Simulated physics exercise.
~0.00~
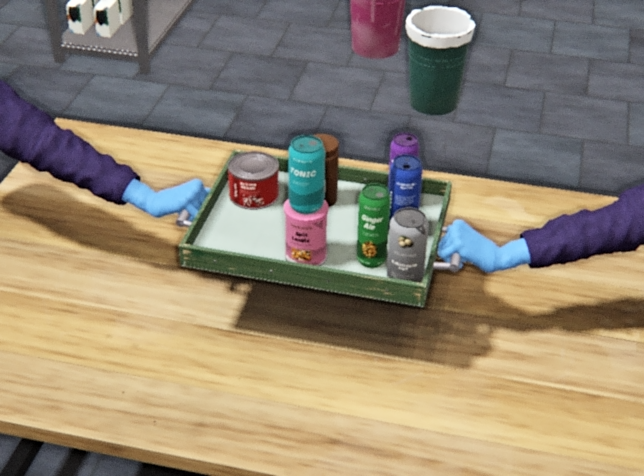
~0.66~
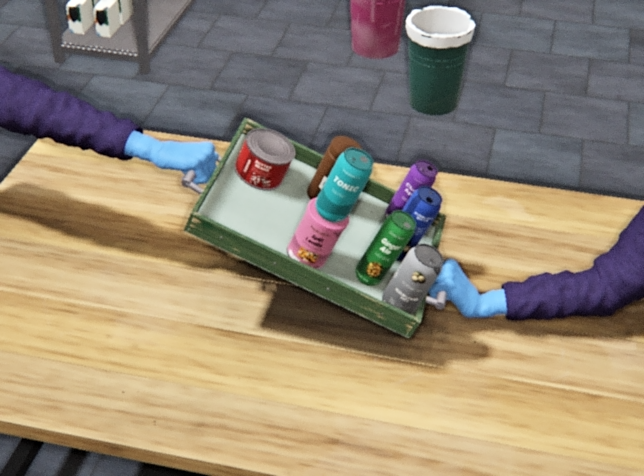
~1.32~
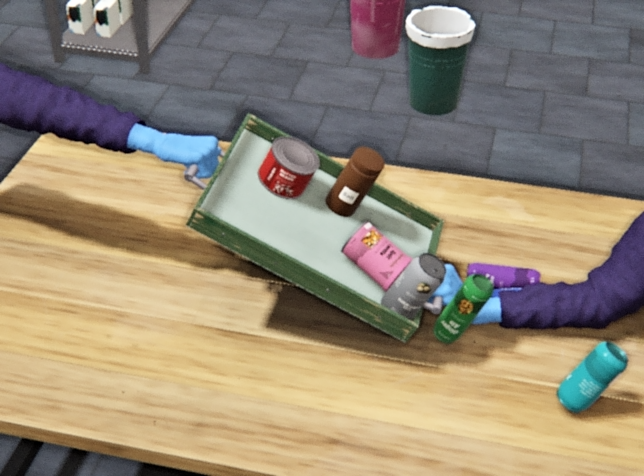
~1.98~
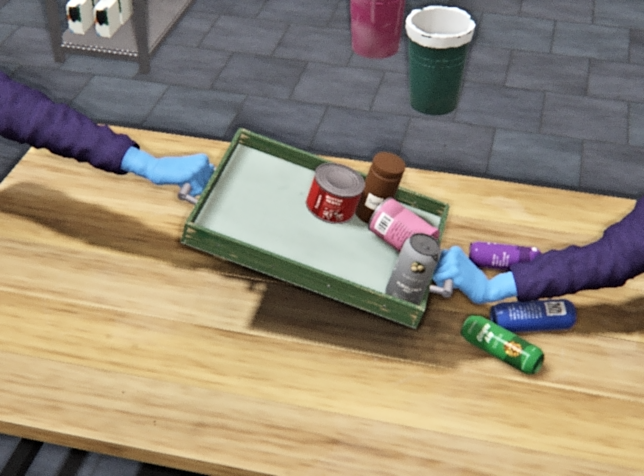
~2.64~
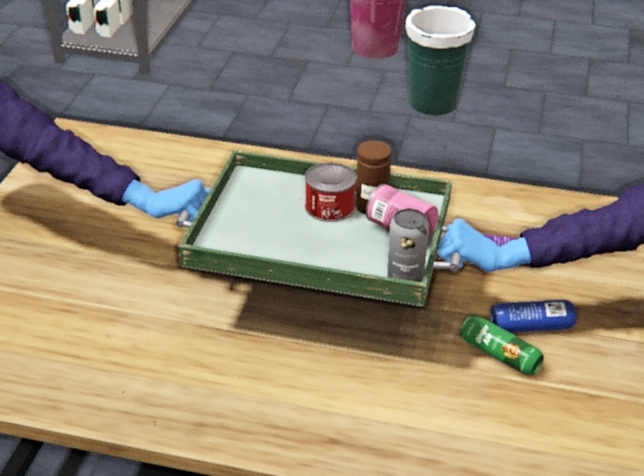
Above a wooden table, two blue-gloved hands tip a green-rimmed tray of cans and jars down to the right, spilling the turquoise, green, blue and purple cans, then level it with the pink tin lying on its side and the red tub, brown jar and grey can upright.
